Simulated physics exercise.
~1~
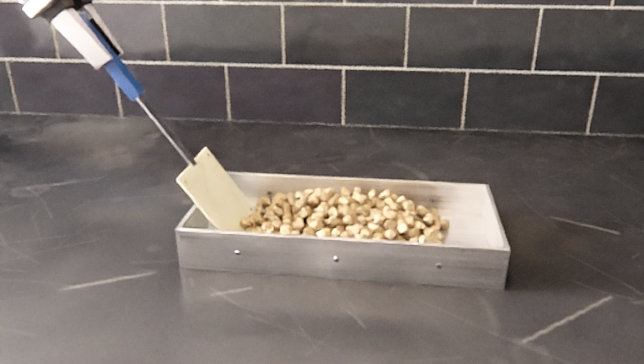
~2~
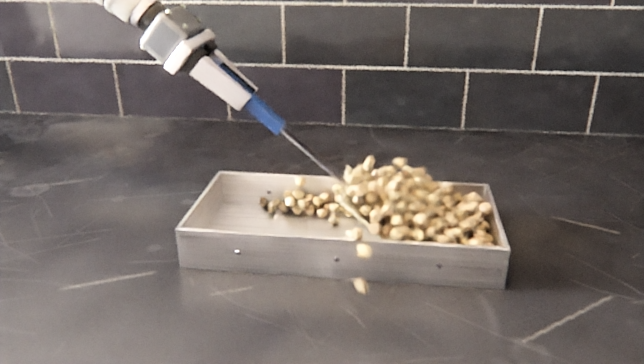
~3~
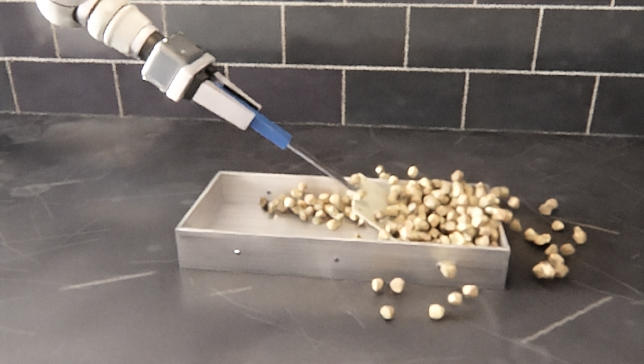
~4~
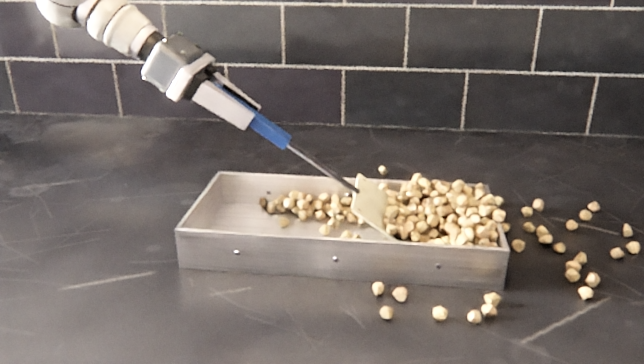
We see a robot arm push a spatula rightward through small pale pebbles in a metal tray, piling them against the right end, where some spill over the edges and scatter on the dark surface while most stay in the tray.
